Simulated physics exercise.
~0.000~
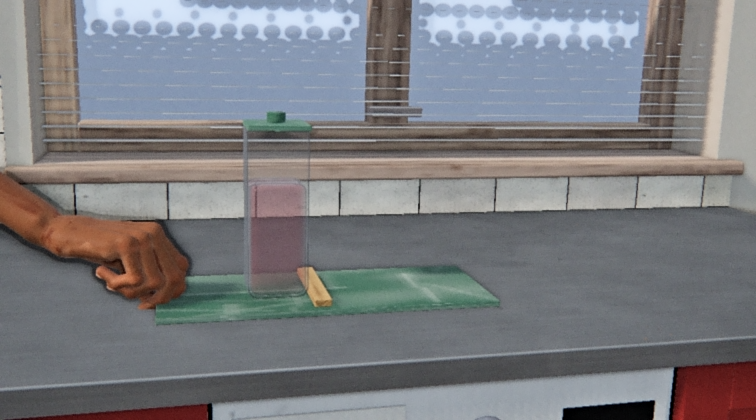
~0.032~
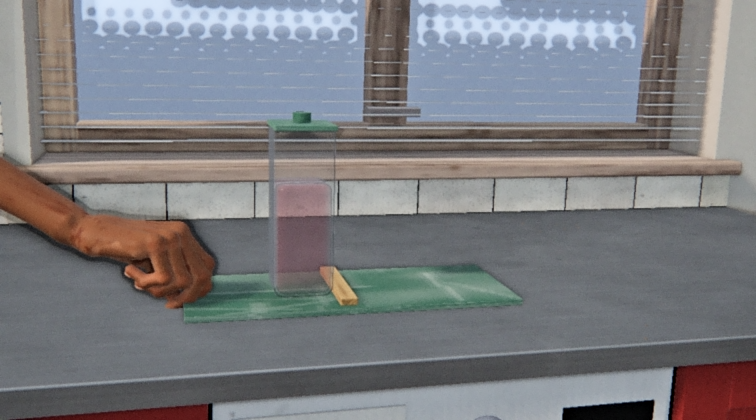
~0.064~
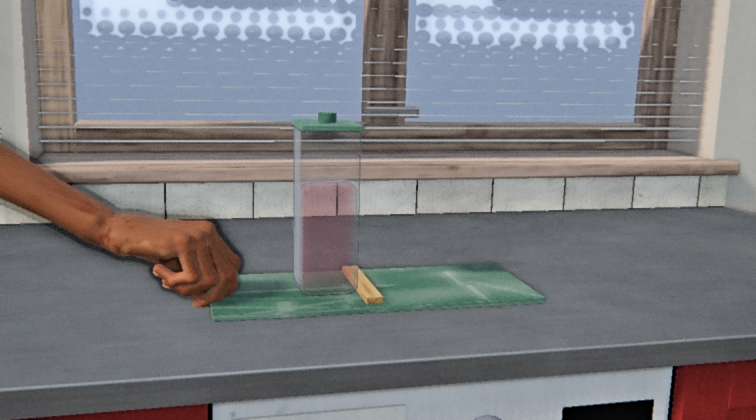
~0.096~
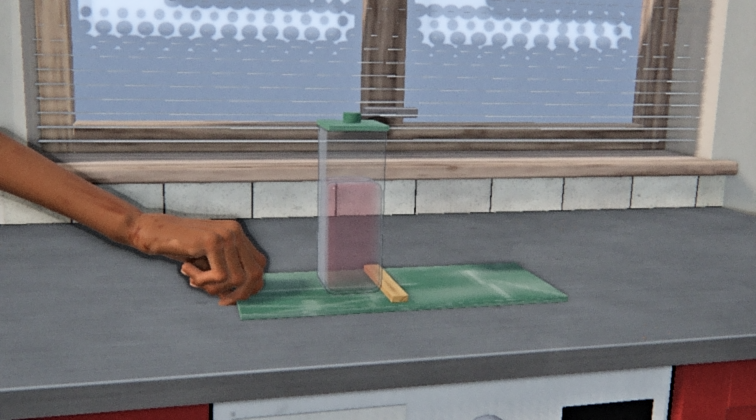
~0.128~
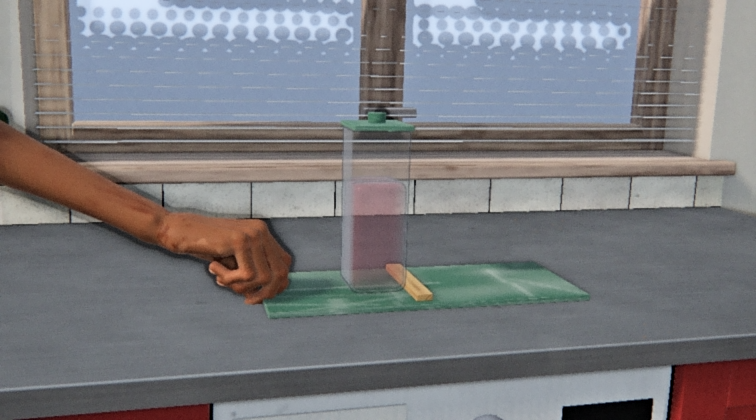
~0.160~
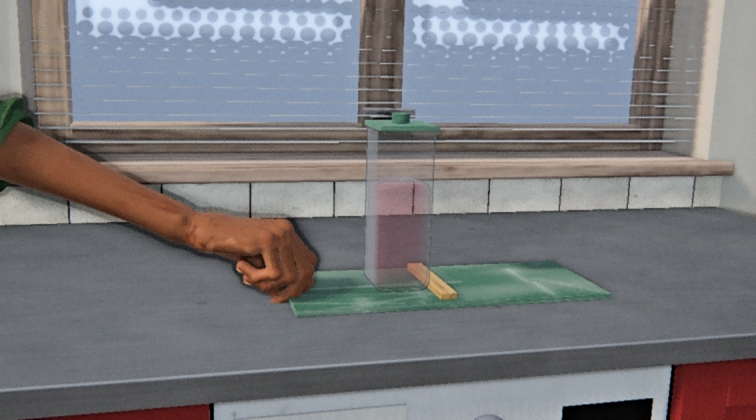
At first, a hand grips the left end of a green board on a gray counter, where a tall, clear, closed canister with a green top stands behind a small wooden strip. The hand then slides the board steadily rightward, and the canister rides along upright, ending below the window's central post.
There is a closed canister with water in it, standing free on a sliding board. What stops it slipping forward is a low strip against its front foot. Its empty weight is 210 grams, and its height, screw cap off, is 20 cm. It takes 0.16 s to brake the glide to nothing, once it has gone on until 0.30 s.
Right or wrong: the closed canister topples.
Right.
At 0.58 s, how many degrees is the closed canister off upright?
It leans about 42° from upright.
By 0.46 s the board moves at 0.00 m/s; the closed canister leans 15°.
By 0.58 s the closed canister leans 42°.
By 0.74 s the closed canister lies on its side.
By 0.96 s the closed canister lies on its side.
At rest the closed canister lies on its side.
